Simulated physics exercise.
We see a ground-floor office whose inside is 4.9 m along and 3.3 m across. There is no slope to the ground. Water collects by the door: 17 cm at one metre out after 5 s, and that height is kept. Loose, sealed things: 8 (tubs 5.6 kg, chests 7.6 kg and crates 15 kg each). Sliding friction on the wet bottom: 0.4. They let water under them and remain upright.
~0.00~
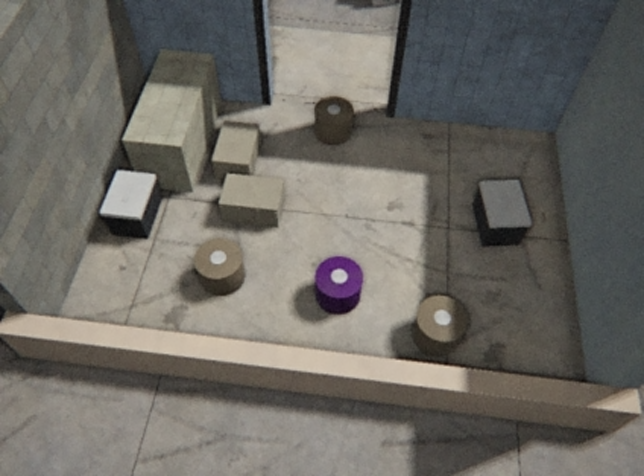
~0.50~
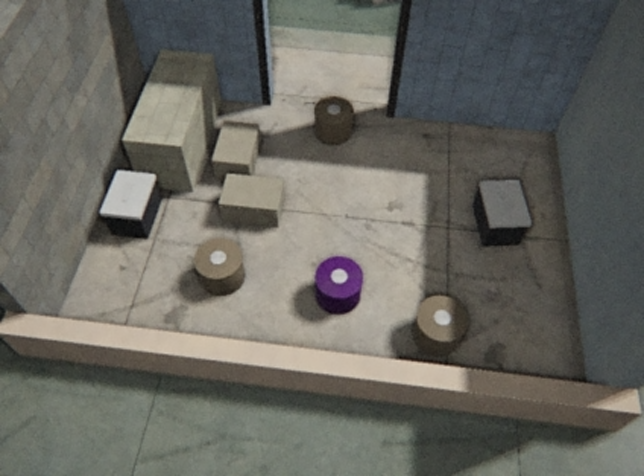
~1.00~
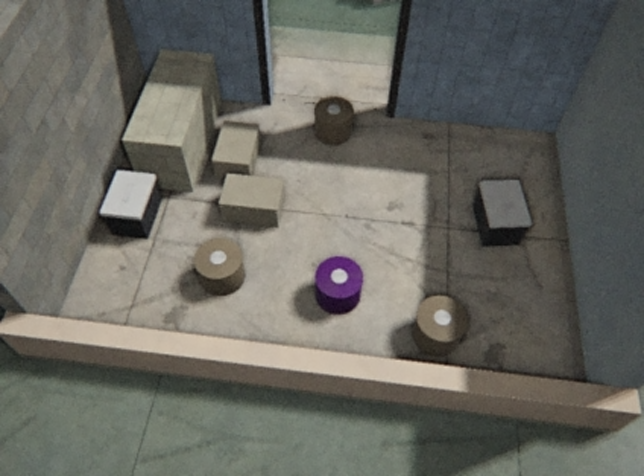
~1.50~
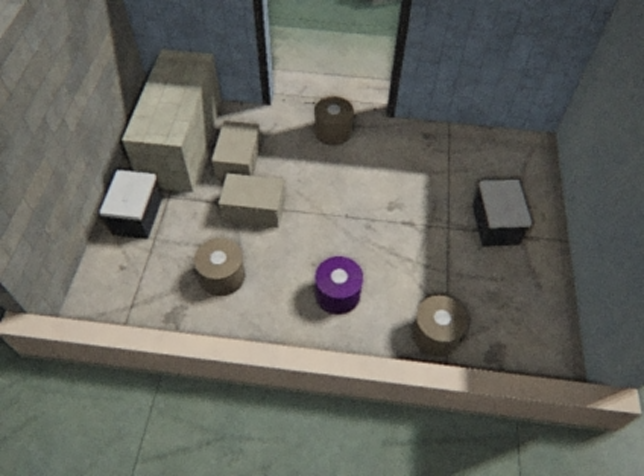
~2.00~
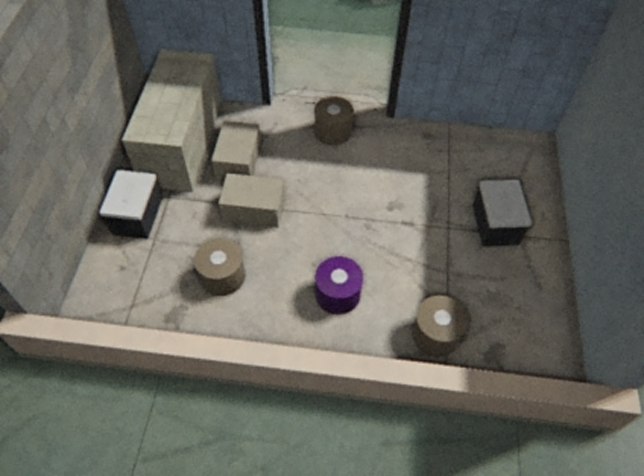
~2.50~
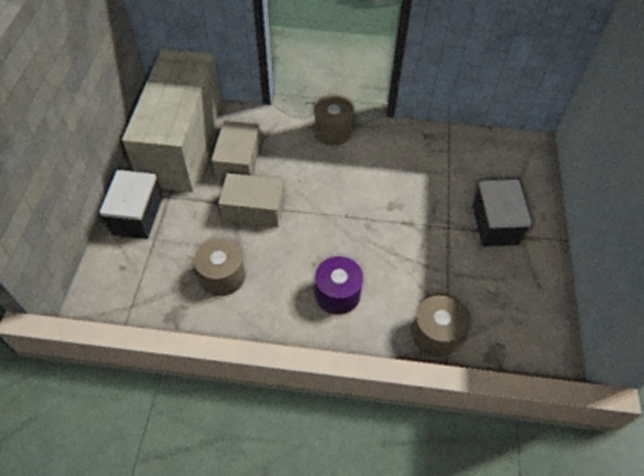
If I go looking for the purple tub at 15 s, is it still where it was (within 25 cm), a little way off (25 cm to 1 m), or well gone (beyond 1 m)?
It is well gone.
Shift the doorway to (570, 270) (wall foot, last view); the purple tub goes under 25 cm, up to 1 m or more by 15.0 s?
By then the purple tub has been carried a long way.
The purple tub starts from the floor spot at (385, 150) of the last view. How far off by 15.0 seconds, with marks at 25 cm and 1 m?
It goes a long way.
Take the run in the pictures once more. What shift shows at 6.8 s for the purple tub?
It has shifted about 60 cm.
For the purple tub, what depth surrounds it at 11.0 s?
Close to 9 centimetres.
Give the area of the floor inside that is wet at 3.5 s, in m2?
Wet area: Approx. 1.0 m2.
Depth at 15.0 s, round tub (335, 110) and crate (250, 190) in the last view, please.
Close to 6 and 9 centimetres.
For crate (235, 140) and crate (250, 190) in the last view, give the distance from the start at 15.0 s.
They've ended up 60 cm and 100 cm away, in that order.
After 3.5 s the purple tub is near (339, 277), 0.0 m from its start, aground; 0 afloat.
After 6.8 s the purple tub is near (353, 336), 0.6 m from its start, afloat; 2 afloat.
After 11.0 s the purple tub is near (531, 269), 1.8 m from its start, afloat; 6 afloat.
After 15.0 s the purple tub is near (425, 107), 2.4 m from its start, afloat; 8 afloat.
